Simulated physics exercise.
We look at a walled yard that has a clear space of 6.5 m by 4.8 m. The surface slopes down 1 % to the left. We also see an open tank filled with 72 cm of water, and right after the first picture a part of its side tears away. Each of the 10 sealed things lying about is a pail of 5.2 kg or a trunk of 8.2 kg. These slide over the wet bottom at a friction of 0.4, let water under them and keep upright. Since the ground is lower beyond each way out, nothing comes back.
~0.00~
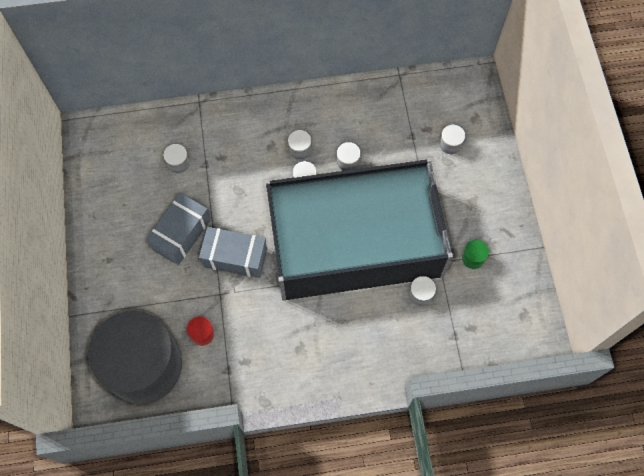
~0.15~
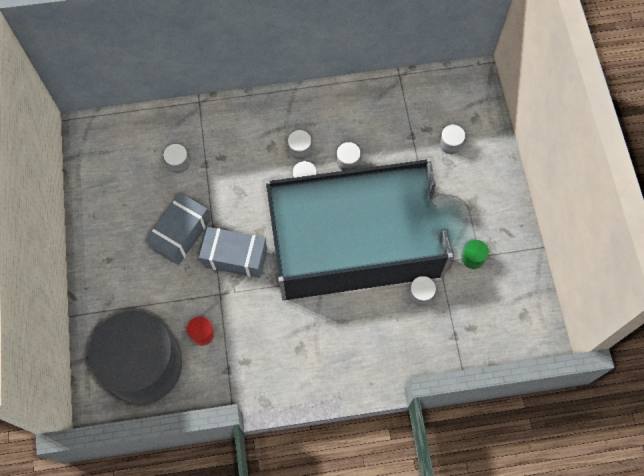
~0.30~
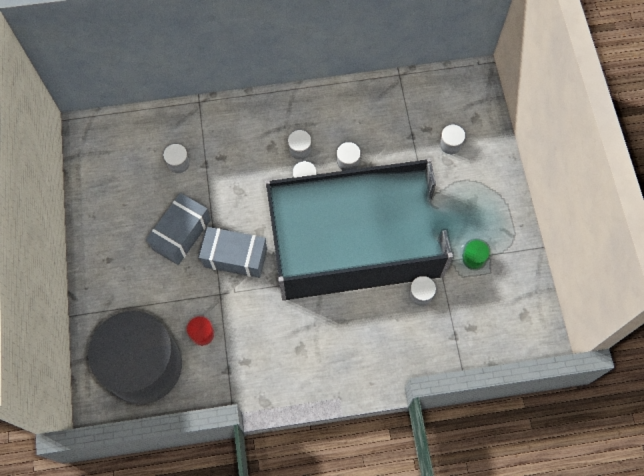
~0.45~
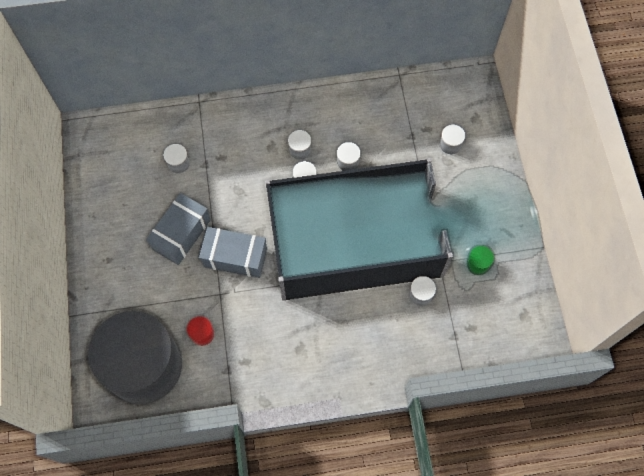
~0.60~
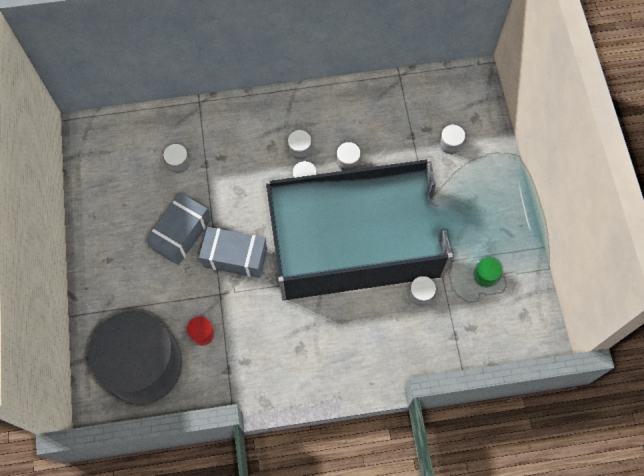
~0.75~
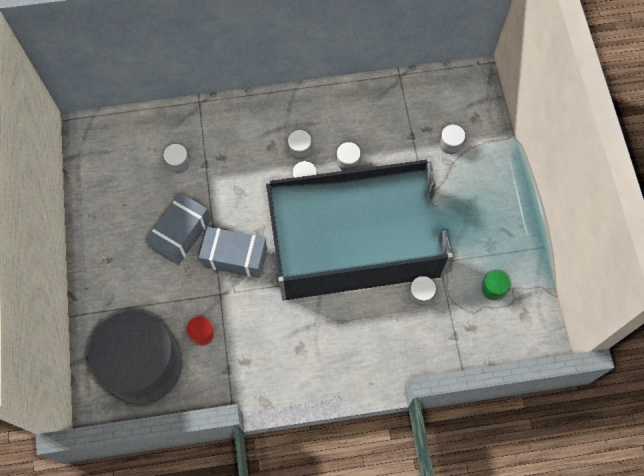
A large dark-sided tank of teal water sits near the middle of a walled yard with a grey slab floor, seen from high above by a still camera. Two strapped grey boxes lie to its left, with a dark round drum and red pail at lower left, white cylinders around, and a green pail at right. The tank's right side opens, water spreads to the right wall, and the green pail slides slightly down and right.
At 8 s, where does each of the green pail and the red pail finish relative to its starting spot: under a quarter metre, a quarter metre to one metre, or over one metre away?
Green pail: Over one metre; red pail: Over one metre.
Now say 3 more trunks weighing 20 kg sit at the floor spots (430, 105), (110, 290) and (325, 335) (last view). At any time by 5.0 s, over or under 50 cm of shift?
Going one by one: Too far, not far enough, too far.
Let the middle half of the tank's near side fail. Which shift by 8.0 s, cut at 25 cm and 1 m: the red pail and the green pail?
In that situation the red pail stays about where it was, while the green pail stays about where it was.
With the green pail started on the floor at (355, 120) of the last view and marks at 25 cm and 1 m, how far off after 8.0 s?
Short answer: It drifts a great distance.
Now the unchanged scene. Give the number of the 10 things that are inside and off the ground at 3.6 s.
Of them, 0.
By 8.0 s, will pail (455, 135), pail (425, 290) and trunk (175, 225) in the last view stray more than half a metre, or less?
Within, beyond, within.
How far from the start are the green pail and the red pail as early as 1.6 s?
Close to 100 cm for the first and 0 cm for the second.
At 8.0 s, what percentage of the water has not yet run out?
Around 98 per cent of the water is still in there.
After 1.6 s the green pail is near (515, 321), 1.0 m from its start, aground; the red pail is near (199, 329), 0.0 m from its start, aground; 0 of 10 are out; 0 afloat.
After 3.6 s the green pail is near (438, 285), 0.7 m from its start, aground; the red pail is near (199, 328), 0.0 m from its start, aground; 0 of 10 are out; 0 afloat.
After 5.6 s the green pail is near (408, 286), 1.1 m from its start, afloat; the red pail is near (100, 288), 1.4 m from its start, aground; 0 of 10 are out; 3 afloat.
After 8.0 s the green pail is near (279, 316), 2.8 m from its start, aground; the red pail is near (94, 267), 1.7 m from its start, afloat; 0 of 10 are out; 4 afloat.
